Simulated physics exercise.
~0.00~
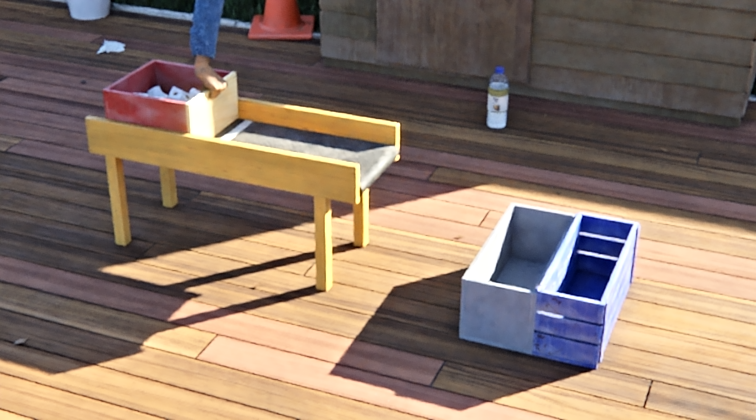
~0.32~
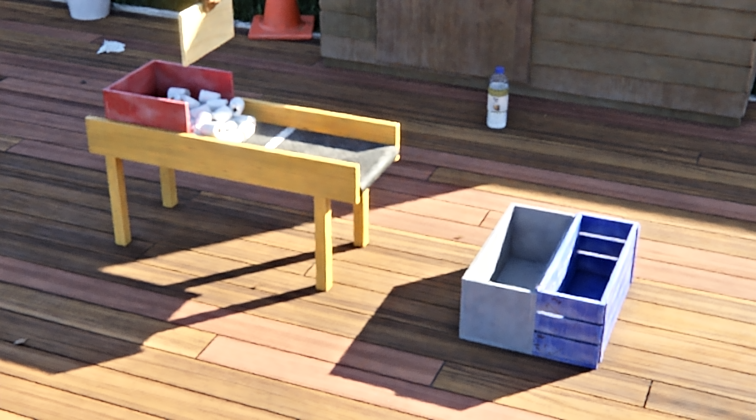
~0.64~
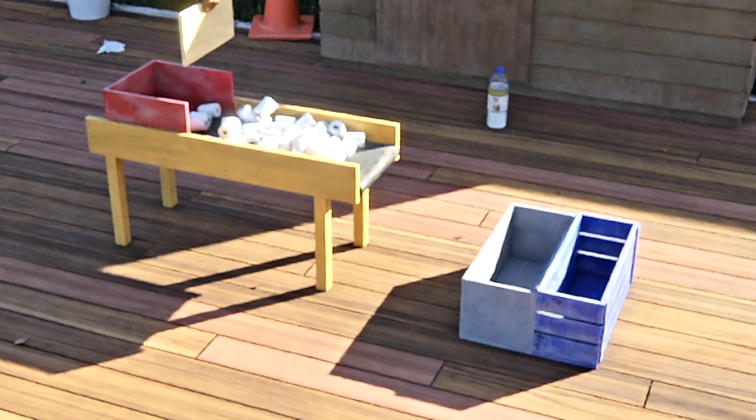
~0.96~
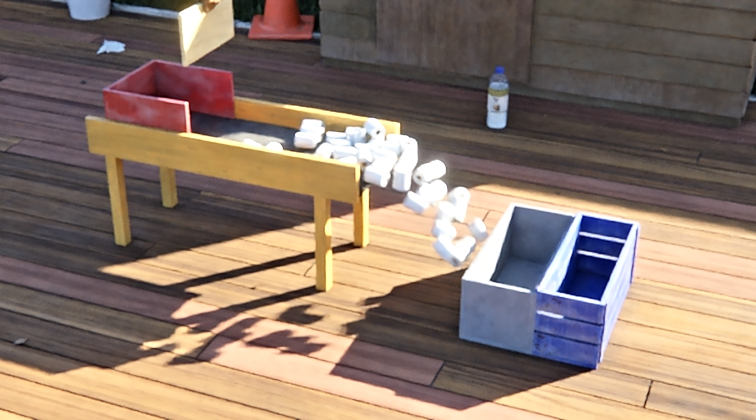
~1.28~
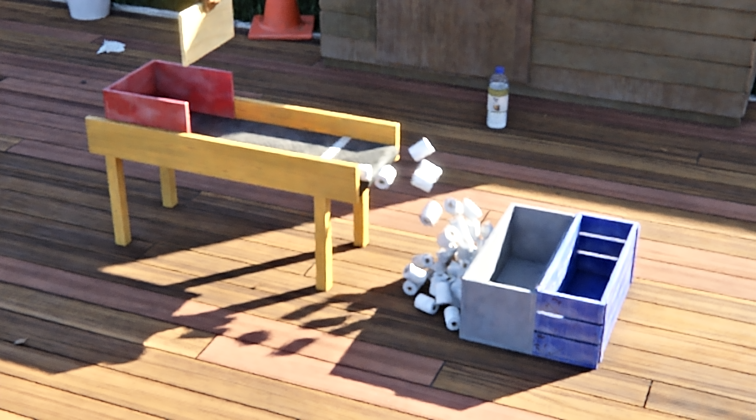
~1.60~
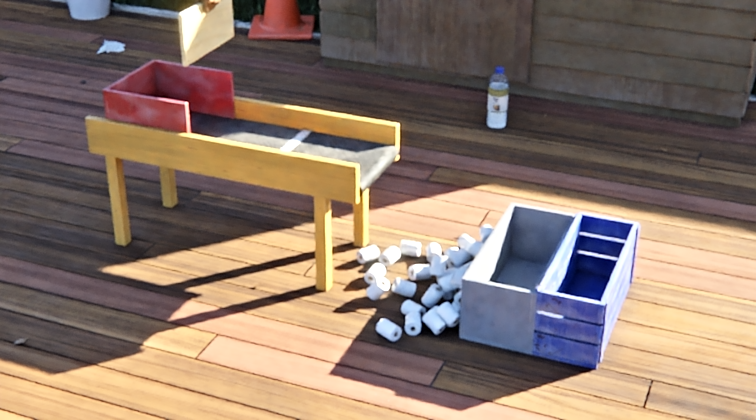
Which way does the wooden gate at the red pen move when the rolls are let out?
The gate moves up, clear of the red pen, and stays raised above it.
